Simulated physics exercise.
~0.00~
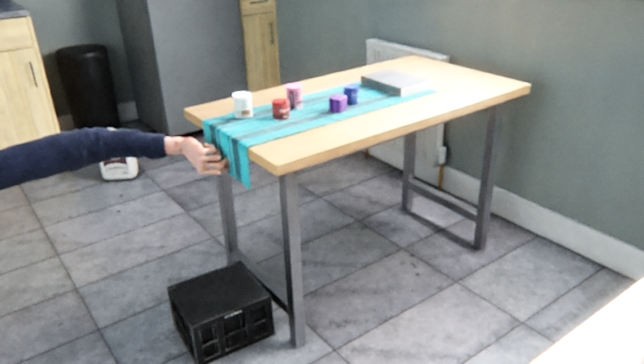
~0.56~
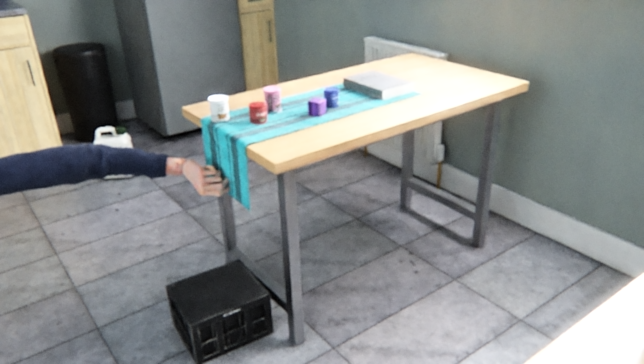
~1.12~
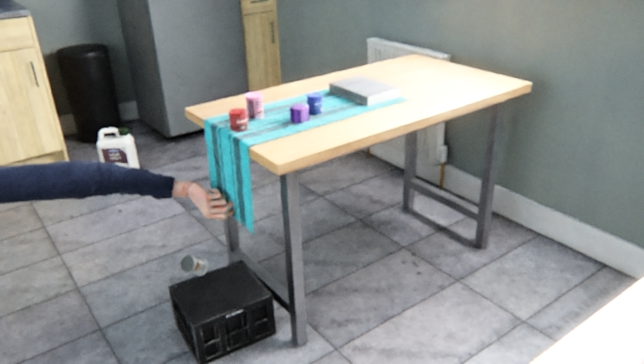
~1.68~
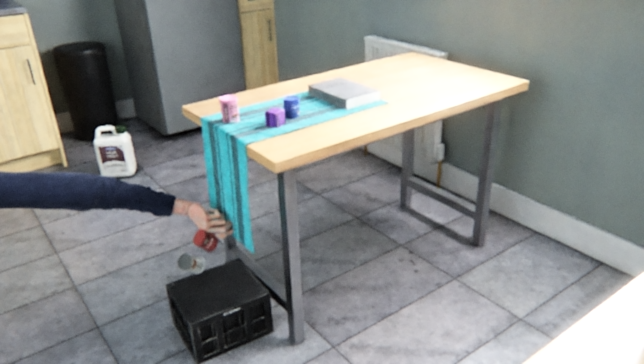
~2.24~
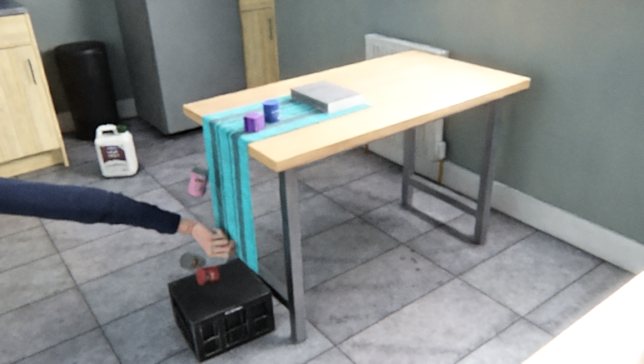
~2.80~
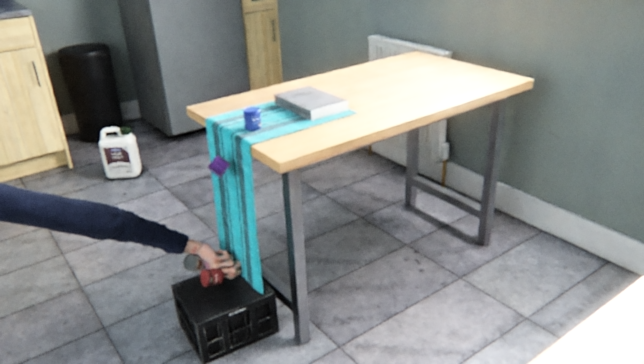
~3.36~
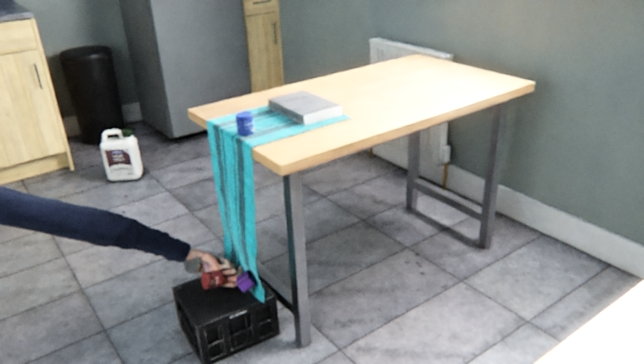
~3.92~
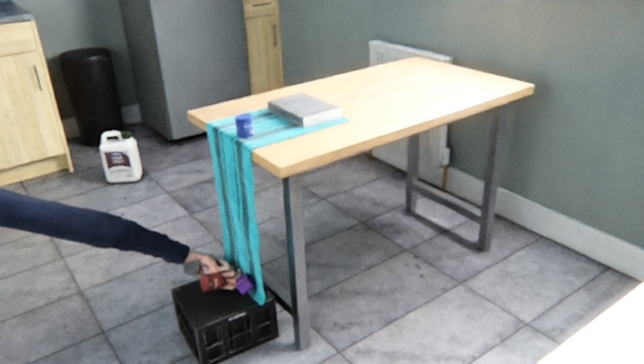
The clip opens on a wooden table with a turquoise runner carrying a white can, a red pot, a pink can, a purple cube, a blue pot and a grey book. A dark-sleeved arm reaches in from the left and draws the hanging end downward, sliding everything on the cloth toward the edge. The white can drops off first, followed by the red pot. The pink can then tumbles over, and the purple cube tips off after it. The pulling stops with the hem at the black crate, the four fallen things gathered near the hand, while the blue pot and book remain on the table.
